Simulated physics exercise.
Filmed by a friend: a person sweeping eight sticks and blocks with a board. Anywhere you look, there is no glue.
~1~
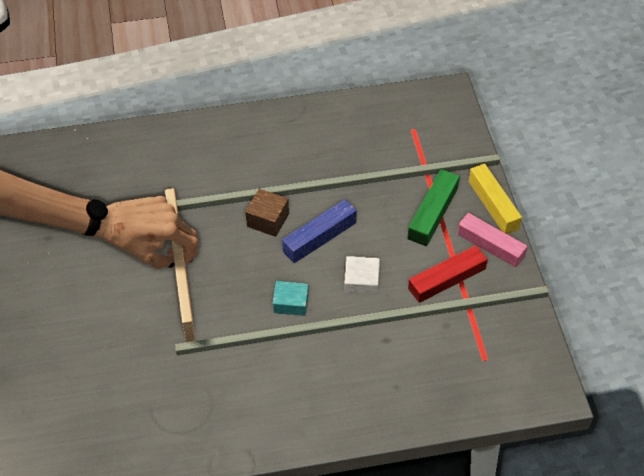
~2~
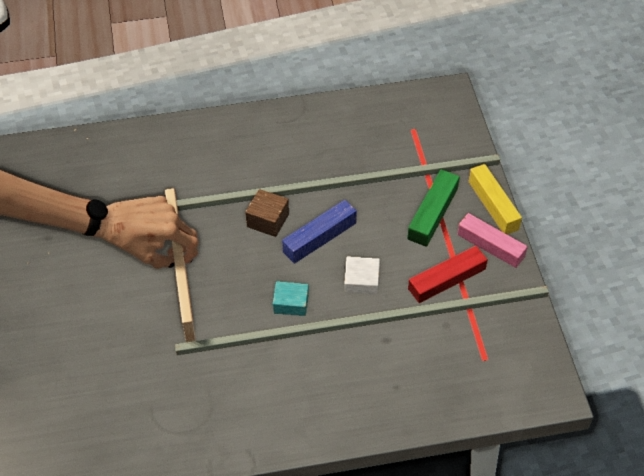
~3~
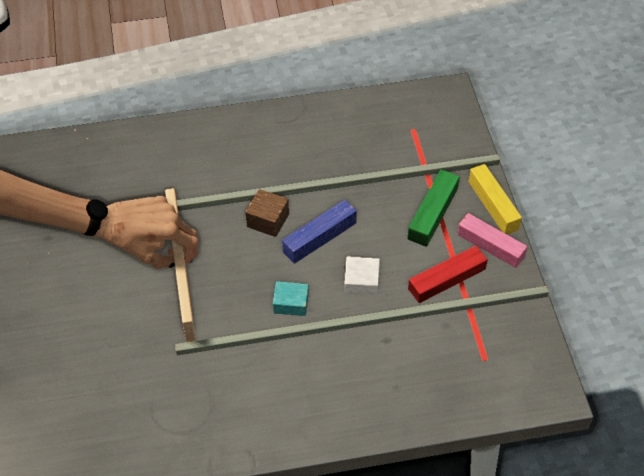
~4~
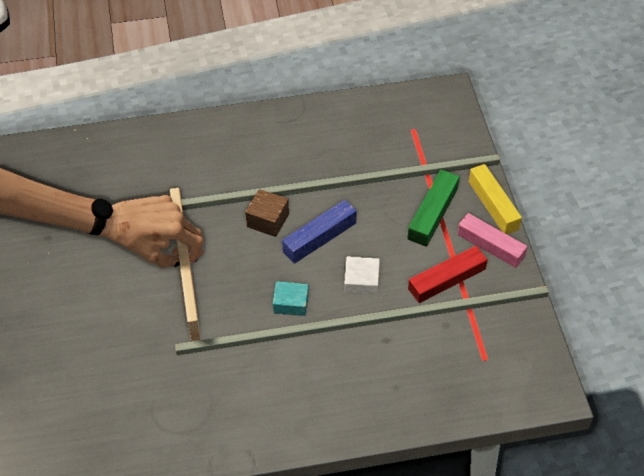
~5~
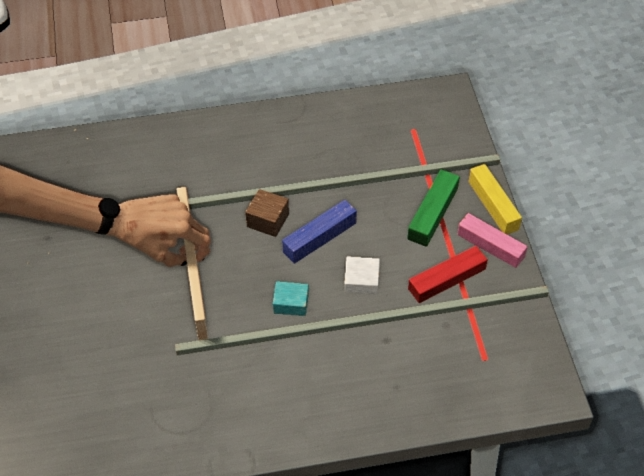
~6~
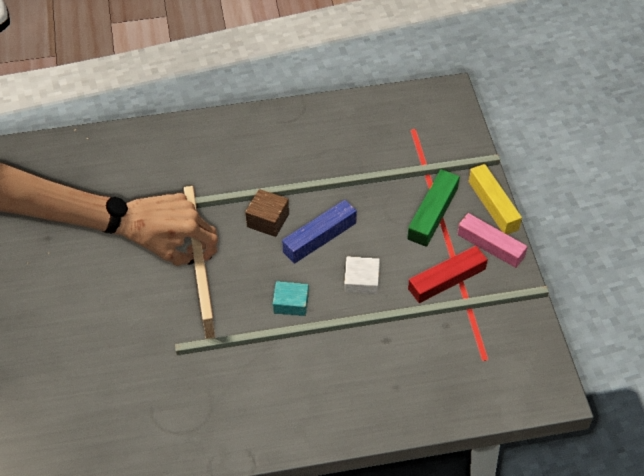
A hand wearing a black wristband holds a thin wooden board upright between two pale green strips on a gray table, at first barely moving. It then slides the board slightly right, toward scattered colored blocks and sticks, which stay still, some near a red line.
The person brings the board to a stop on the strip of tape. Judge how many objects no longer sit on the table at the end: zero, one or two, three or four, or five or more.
One to two.
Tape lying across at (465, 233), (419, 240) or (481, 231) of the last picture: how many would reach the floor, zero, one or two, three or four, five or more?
The counts for the three tapes are three or four, none at all and 5 or more.
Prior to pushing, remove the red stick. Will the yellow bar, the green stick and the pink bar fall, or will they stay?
Yellow bar: Is gone; green stick: Is still there; pink bar: Is still there.
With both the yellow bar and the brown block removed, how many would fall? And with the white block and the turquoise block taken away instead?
The counts: 0 and 1.
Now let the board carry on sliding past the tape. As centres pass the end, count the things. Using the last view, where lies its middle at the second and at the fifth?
About (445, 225), then (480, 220).
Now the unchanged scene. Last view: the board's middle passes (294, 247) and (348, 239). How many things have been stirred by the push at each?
At the first point the count is 3, at the second it's 4.
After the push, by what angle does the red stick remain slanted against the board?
I'd estimate about 80 degrees.
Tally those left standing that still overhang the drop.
That comes to 3 of them.
A little later, none off yet; yellow bar at rest near (495, 199); pink bar at rest near (492, 241); green stick at rest near (434, 208).
When it is over, the number that fall off is one or two; down, yellow bar.
